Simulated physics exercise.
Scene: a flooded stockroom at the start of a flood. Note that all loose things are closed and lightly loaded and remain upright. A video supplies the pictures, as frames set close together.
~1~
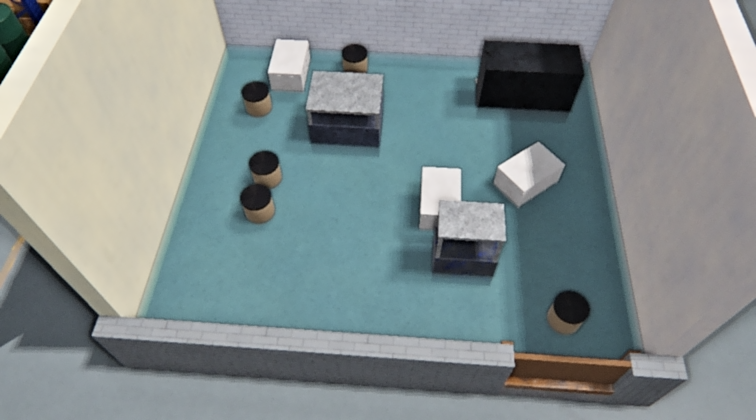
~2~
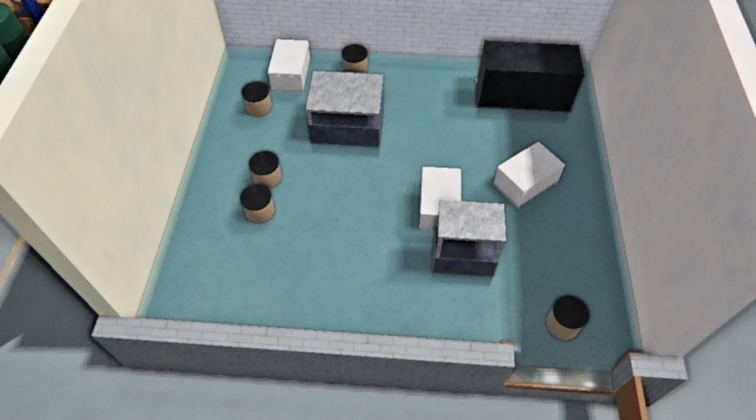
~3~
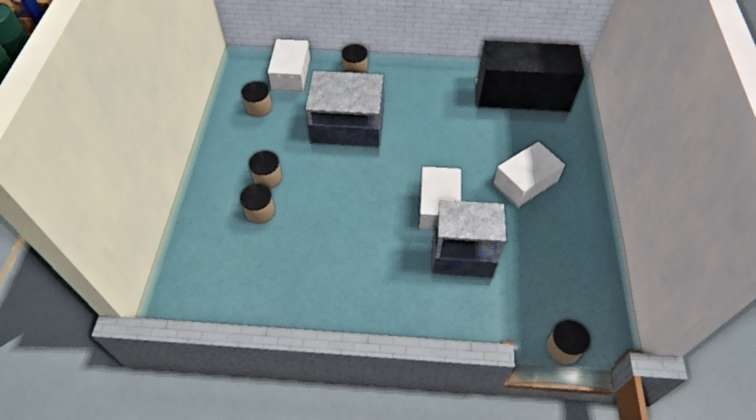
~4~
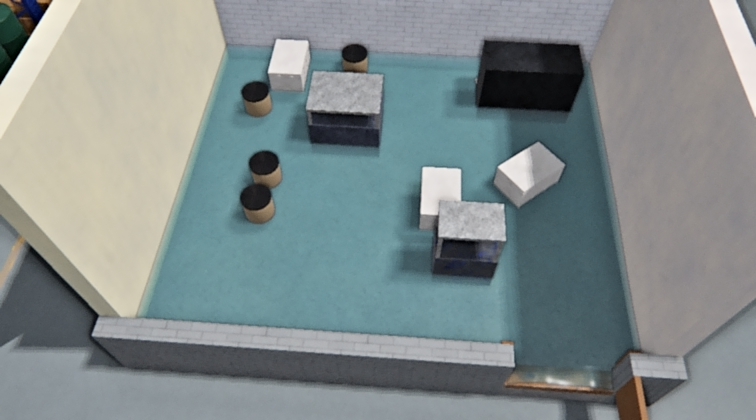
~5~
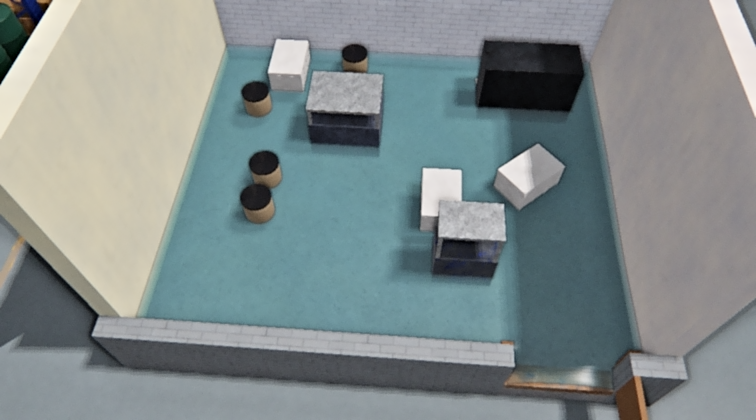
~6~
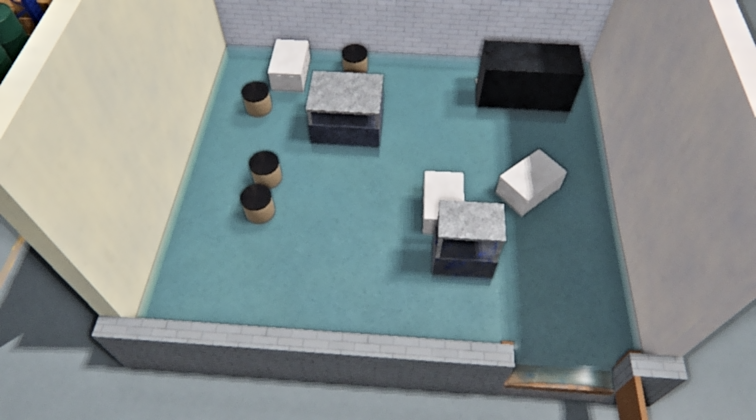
In a walled room with a teal, water-covered floor, white boxes, dark-topped round stools and grey-topped counters stand about as the wooden door at the lower right swings open. The stool nearest the doorway slides toward it and out of view, then two white boxes shift very slightly.
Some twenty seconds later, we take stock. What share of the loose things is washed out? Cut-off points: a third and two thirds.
Mid range.
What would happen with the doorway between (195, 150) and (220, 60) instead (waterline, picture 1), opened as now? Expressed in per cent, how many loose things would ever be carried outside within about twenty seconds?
Estimate: Close to 80 %.
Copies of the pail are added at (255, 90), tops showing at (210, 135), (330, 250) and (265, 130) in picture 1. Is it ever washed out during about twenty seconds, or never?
Remains; escapes; remains.
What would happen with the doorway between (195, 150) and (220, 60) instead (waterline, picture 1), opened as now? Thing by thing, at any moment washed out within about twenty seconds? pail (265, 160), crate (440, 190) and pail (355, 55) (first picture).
Lab log - 1: Escaped; 2: Escaped; 3: Escaped.
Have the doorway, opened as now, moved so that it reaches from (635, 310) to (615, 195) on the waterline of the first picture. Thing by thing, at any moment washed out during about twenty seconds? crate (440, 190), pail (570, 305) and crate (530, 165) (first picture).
Object one: Leaves; object two: Leaves; object three: Leaves.
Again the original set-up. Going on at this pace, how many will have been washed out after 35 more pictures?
3.
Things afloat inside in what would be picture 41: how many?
5 in all.
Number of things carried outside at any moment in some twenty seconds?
3 in total.
A moment on, 1 of 8 are out; 7 afloat.
Next, 2 of 8 are out; 6 afloat.
Later, 3 of 8 are out; 5 afloat.
In the end, 3 of 8 are out; 5 afloat.
